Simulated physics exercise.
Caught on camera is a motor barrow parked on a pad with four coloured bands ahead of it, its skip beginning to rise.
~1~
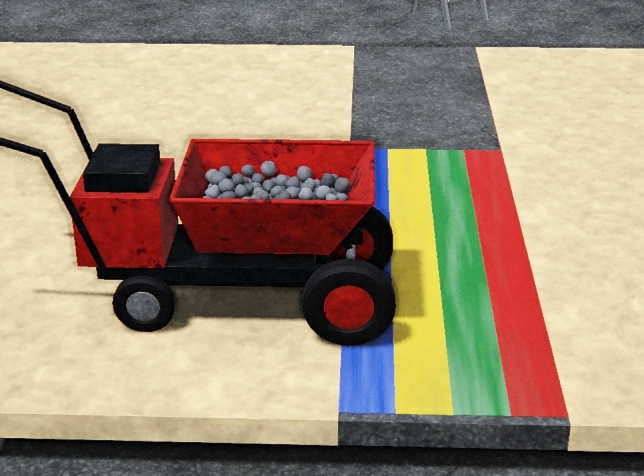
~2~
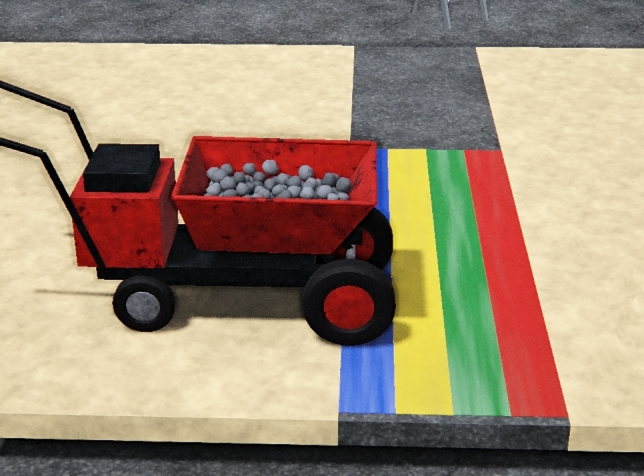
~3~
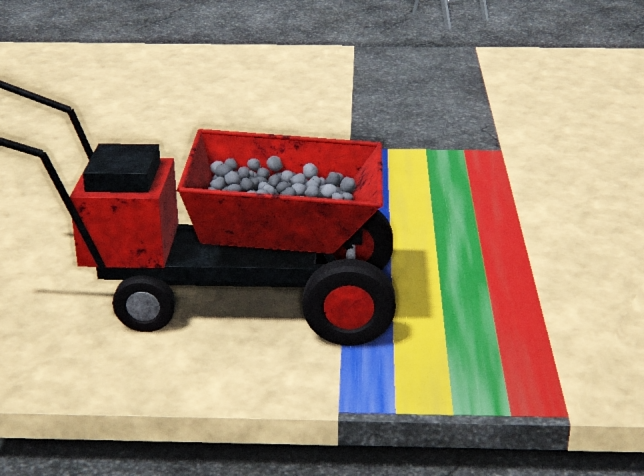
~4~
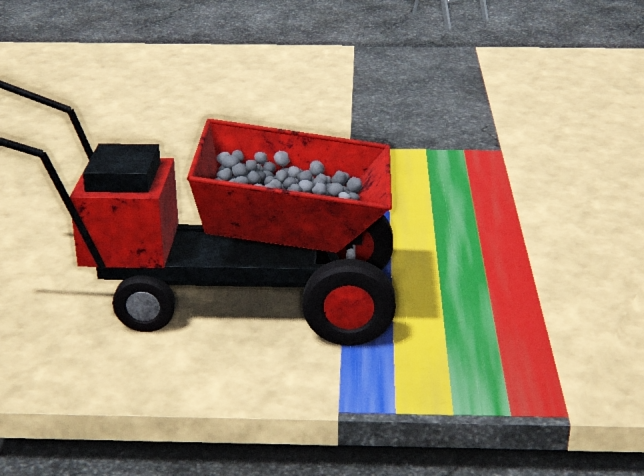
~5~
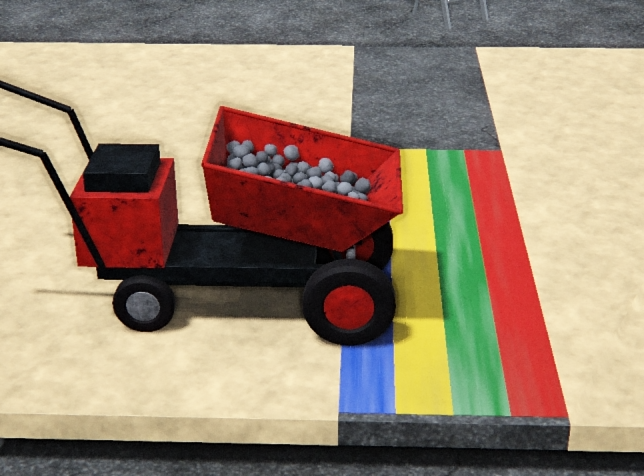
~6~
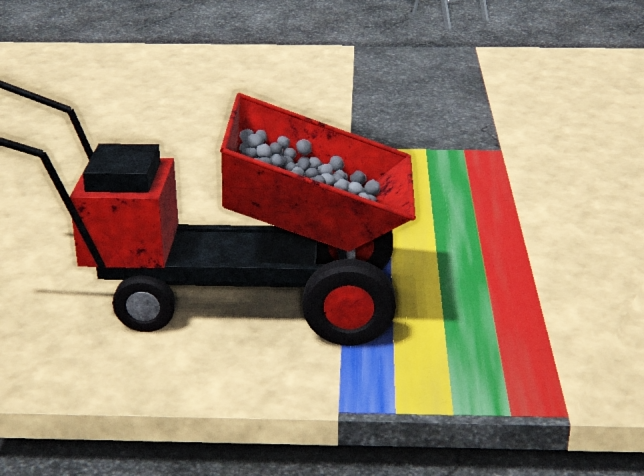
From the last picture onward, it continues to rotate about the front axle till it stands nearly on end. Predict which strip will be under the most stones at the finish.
I would say the red one.
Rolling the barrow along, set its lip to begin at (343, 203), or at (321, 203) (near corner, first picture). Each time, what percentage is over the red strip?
30 %, then 30 %.
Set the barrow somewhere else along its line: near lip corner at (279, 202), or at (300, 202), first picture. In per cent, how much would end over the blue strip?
You'd see close to 20 per cent the first time and close to 0 per cent the next.
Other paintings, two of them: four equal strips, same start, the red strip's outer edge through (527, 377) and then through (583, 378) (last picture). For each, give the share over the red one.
Shares: Near 40 %; near 40 %.
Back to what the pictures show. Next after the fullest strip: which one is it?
Following the top strip comes the green one.
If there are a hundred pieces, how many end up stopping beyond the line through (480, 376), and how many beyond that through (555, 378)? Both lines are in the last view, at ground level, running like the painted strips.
Result, first then second: 90 %, 30 %.
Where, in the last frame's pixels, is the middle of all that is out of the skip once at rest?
Centre at rest: Close to (514, 303).
Just after the last frame, skip tipped steeply; every one in the skip.
A moment on, skip tipped right over; the larger part in the skip; about a tenth over the green strip; about a tenth over the red strip; just a few falling.
Further on, skip tipped right over; about a tenth in the skip; just a few over the yellow strip; roughly a quarter over the green strip; roughly a third over the red strip; roughly a quarter off the paint.
When it is over, skip tipped right over; not one over the blue strip; just a few over the yellow strip; roughly a quarter over the green strip; roughly half over the red strip; roughly a quarter off the paint.
